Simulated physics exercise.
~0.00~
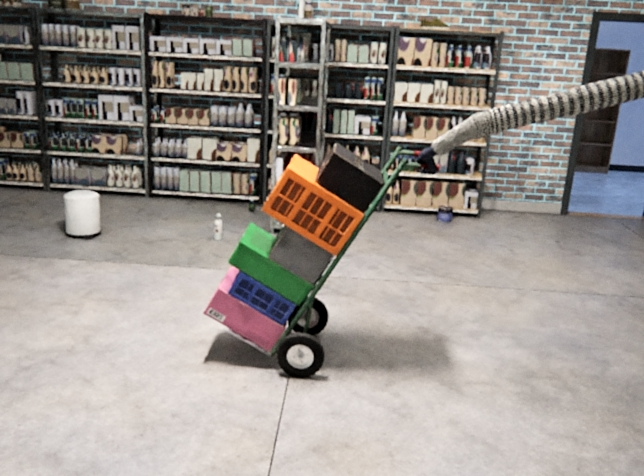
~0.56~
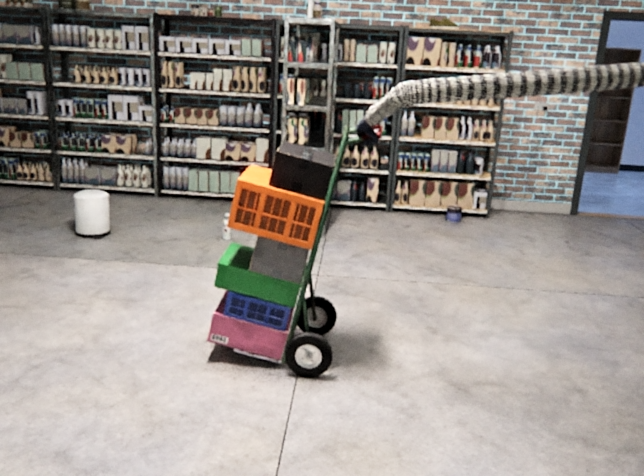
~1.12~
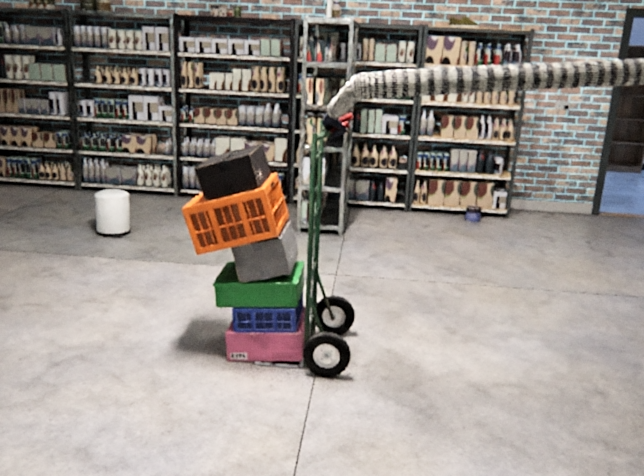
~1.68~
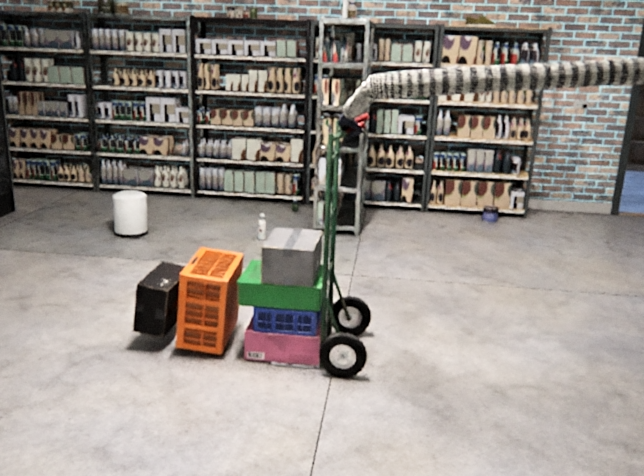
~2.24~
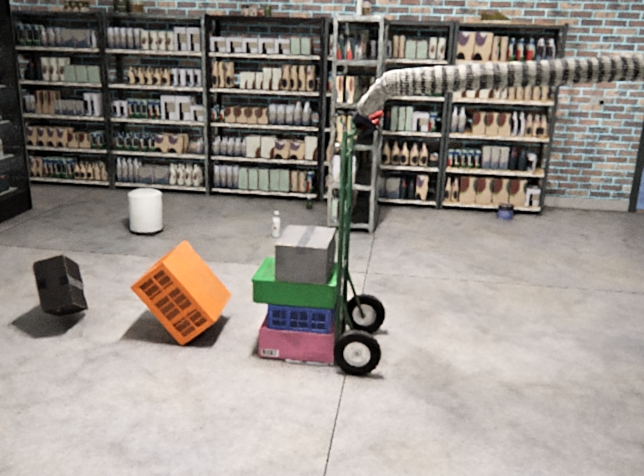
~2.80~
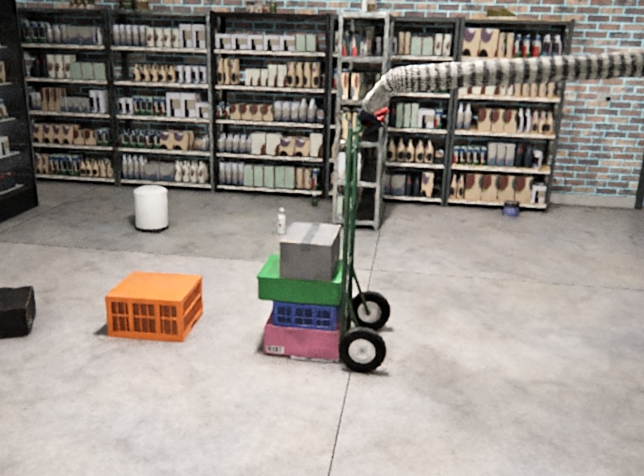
Orange crate and black box toppling off a stacked hand truck as a ribbed arm tips it upright, the other four staying stacked.
